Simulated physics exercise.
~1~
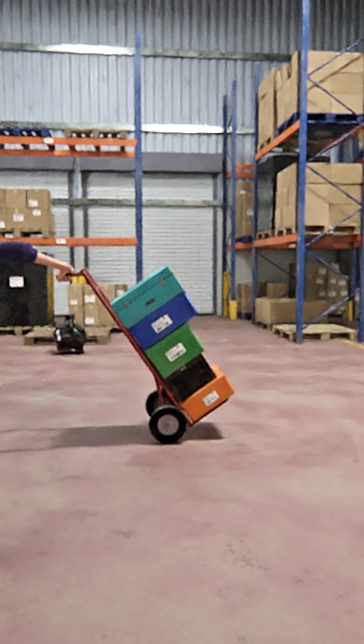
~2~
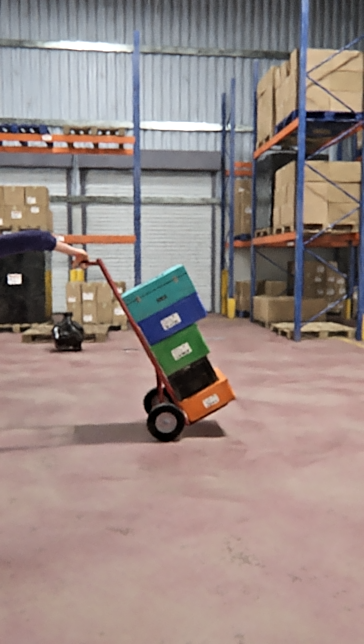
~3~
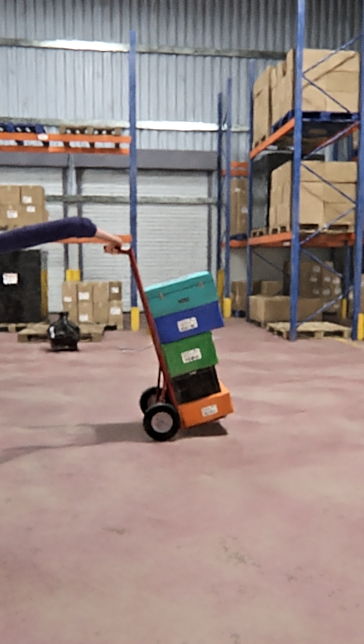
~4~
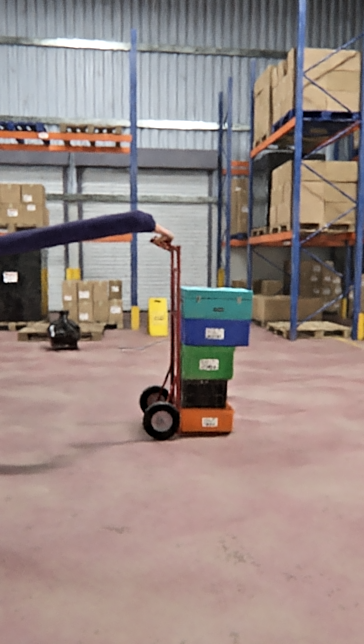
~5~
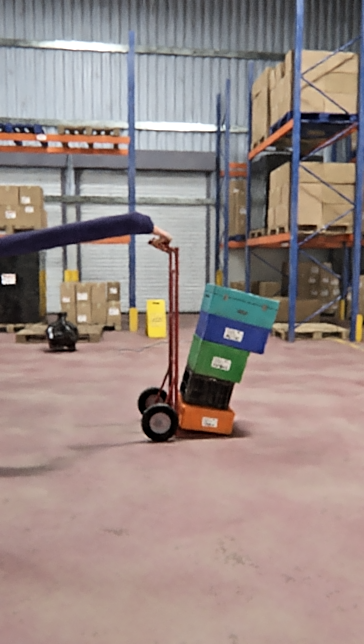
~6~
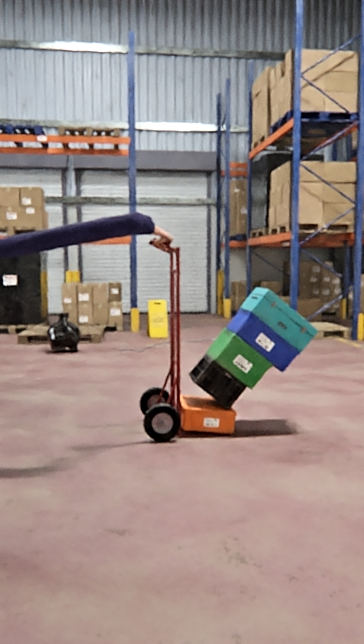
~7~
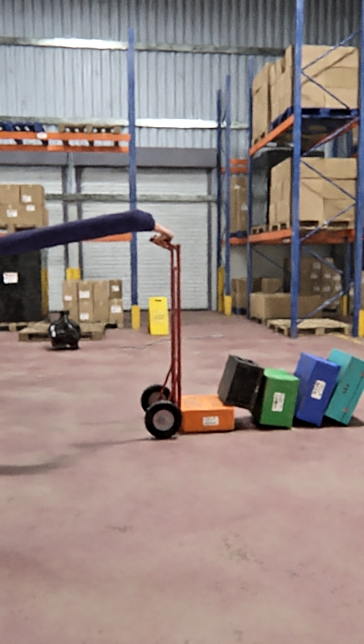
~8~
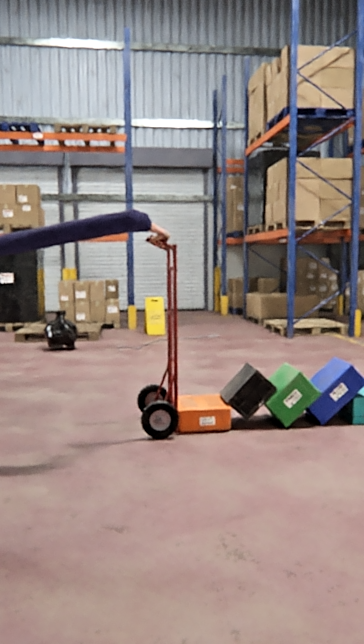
A dark-sleeved arm reaches in from the left of a warehouse, seen from the side, gripping a red hand truck tilted back toward it. Stacked on the truck are turquoise, blue, green, black and orange containers, with tall racks of cardboard boxes behind. The arm swings the truck forward until it stands upright and stops. The upper four containers keep going, tipping together to the right over the orange one. They topple in a row, turquoise, blue and green landing on the floor at the right, while the black crate leans over beside the orange tote, still at the truck's base.
